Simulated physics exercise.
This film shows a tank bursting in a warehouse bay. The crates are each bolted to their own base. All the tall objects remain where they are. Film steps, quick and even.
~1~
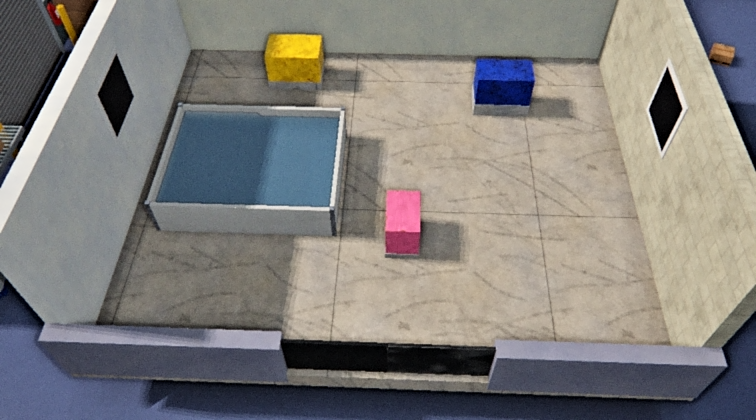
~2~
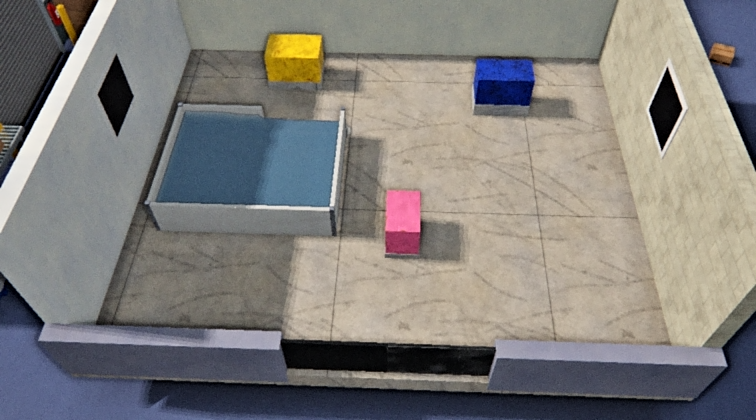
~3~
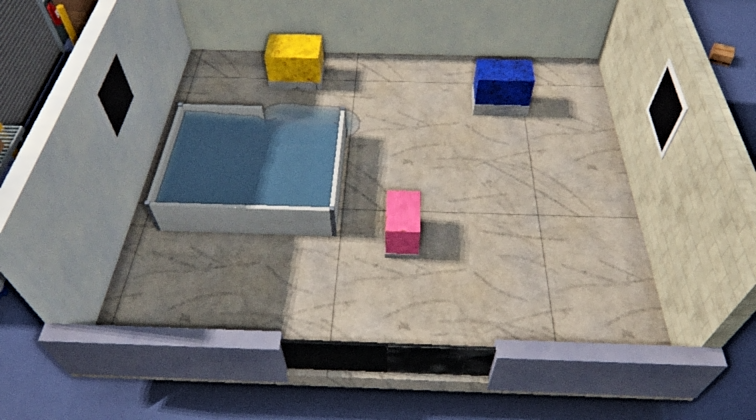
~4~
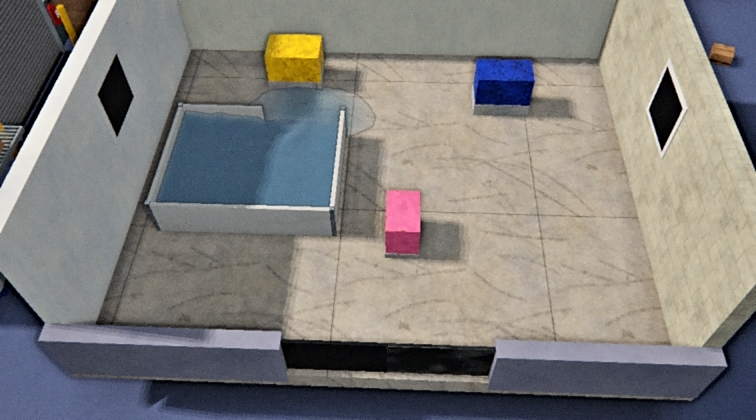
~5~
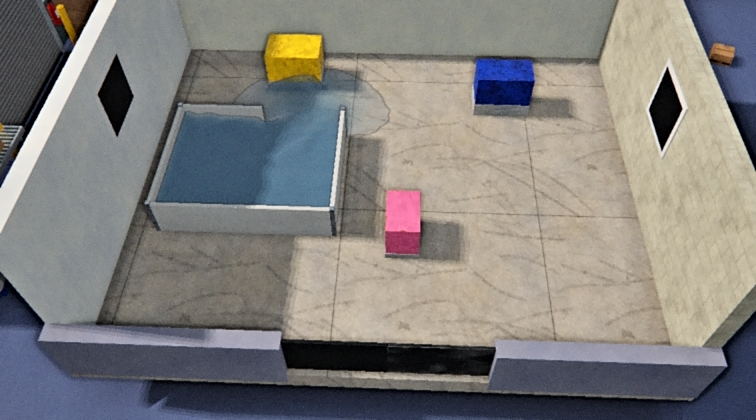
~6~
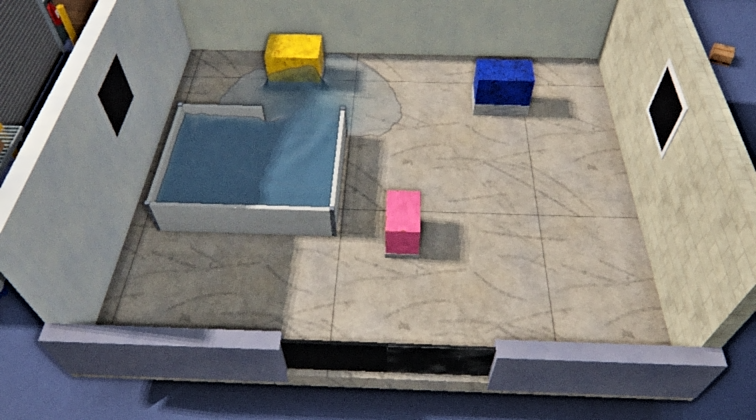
Water pours through a gap that opens in the far wall of a pale, rectangular tank, spreading in a thin sheet across the floor toward the yellow block behind it and rightward. The walled warehouse bay is seen from above its low front wall by a still camera. A blue block at back right and a pink block near the centre stay put.
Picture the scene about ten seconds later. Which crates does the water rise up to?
The yellow crate meets the water. The pink crate never meets the water. The blue crate never meets the water.
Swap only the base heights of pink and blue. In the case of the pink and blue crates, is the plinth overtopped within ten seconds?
Pink: Stays clear; blue: Is reached.
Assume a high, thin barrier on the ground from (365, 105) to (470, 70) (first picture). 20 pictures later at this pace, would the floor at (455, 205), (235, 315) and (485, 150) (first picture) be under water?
Outcome by spot, in order - unwatered, unwatered, watered.
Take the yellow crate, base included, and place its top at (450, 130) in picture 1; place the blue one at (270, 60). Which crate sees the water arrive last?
The last one is the pink-painted one.
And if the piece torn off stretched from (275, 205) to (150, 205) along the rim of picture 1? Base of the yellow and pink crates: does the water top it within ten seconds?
The yellow one is not reached; the pink one is reached.
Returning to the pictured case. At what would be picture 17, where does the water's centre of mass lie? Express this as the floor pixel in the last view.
Point: (289, 143).
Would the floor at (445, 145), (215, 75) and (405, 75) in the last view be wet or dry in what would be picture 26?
First spared, second inundated, third inundated.
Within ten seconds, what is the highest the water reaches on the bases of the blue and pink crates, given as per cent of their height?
Respectively 60 % and 80 %.
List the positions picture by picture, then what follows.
The first frame shows the tank at (252, 157) is whole and still.
In the second frame, water pours out on the tank's far side and has run to a hidden place.
In the third frame, the front is at (351, 116), out from the gap on the tank's far side.
In the fourth frame, the front is at (266, 95), out from the gap on the tank's far side.
In the fifth frame, water pours out on the tank's far side and has run to (335, 73).
In the sixth frame, water pours out on the tank's far side and has run to (341, 56).
A moment on, water covers 15 % of the floor; the yellow crate water round its plinth, the pink crate not reached, the blue crate not reached.
Next, water covers 25 % of the floor; the yellow crate water round its plinth, the pink crate not reached, the blue crate water round its plinth.
Then, water covers 35 % of the floor; the yellow crate water round its plinth, the pink crate not reached, the blue crate water round its plinth.
Later, water covers 70 % of the floor; the yellow crate water round its plinth, the pink crate not reached, the blue crate water round its plinth.
In the end, water covers 95 % of the floor; the yellow crate was topped, the pink crate stayed above the water, the blue crate stayed above the water.
